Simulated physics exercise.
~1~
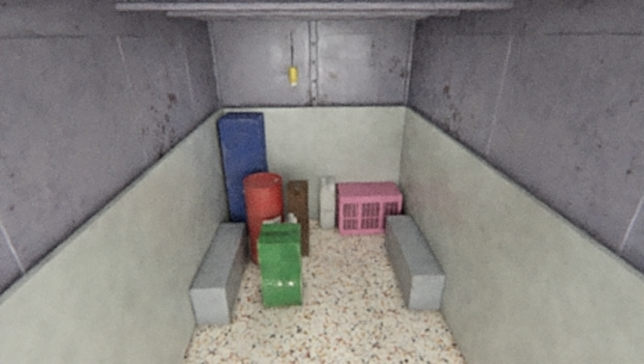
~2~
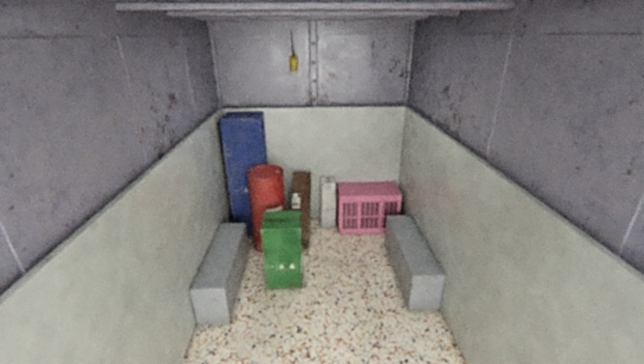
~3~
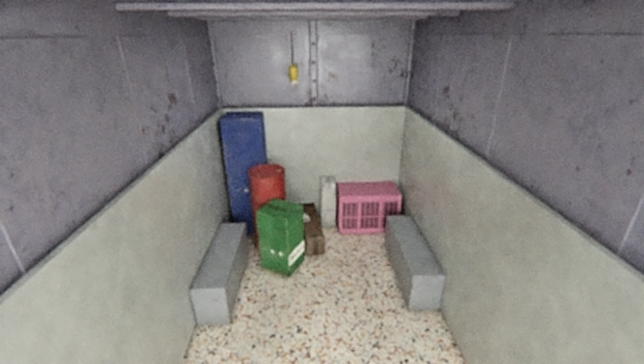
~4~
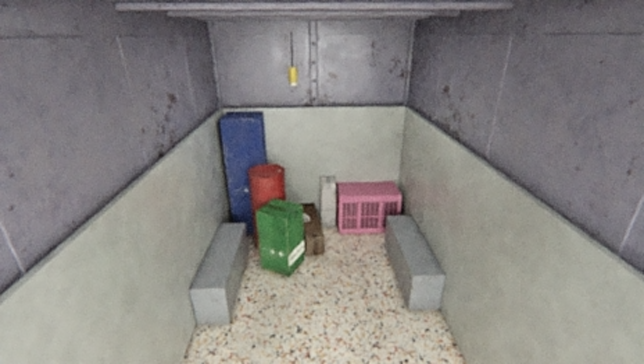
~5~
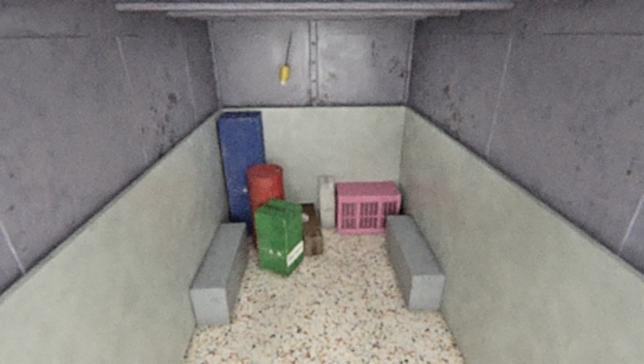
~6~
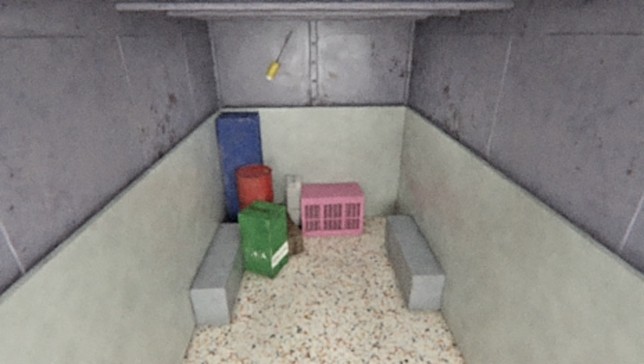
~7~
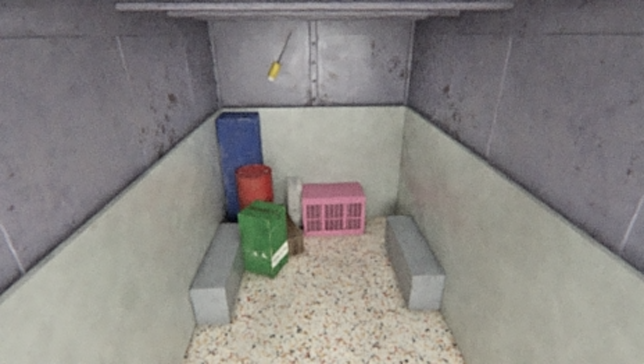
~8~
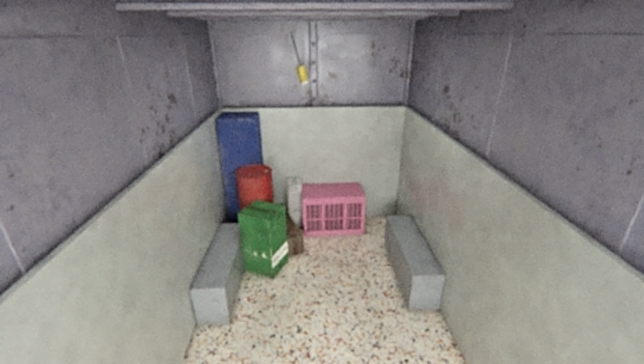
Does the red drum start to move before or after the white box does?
The red drum starts to move before the white box. It shifts toward the front wall early on, while the white box moves only when the load later slides left.
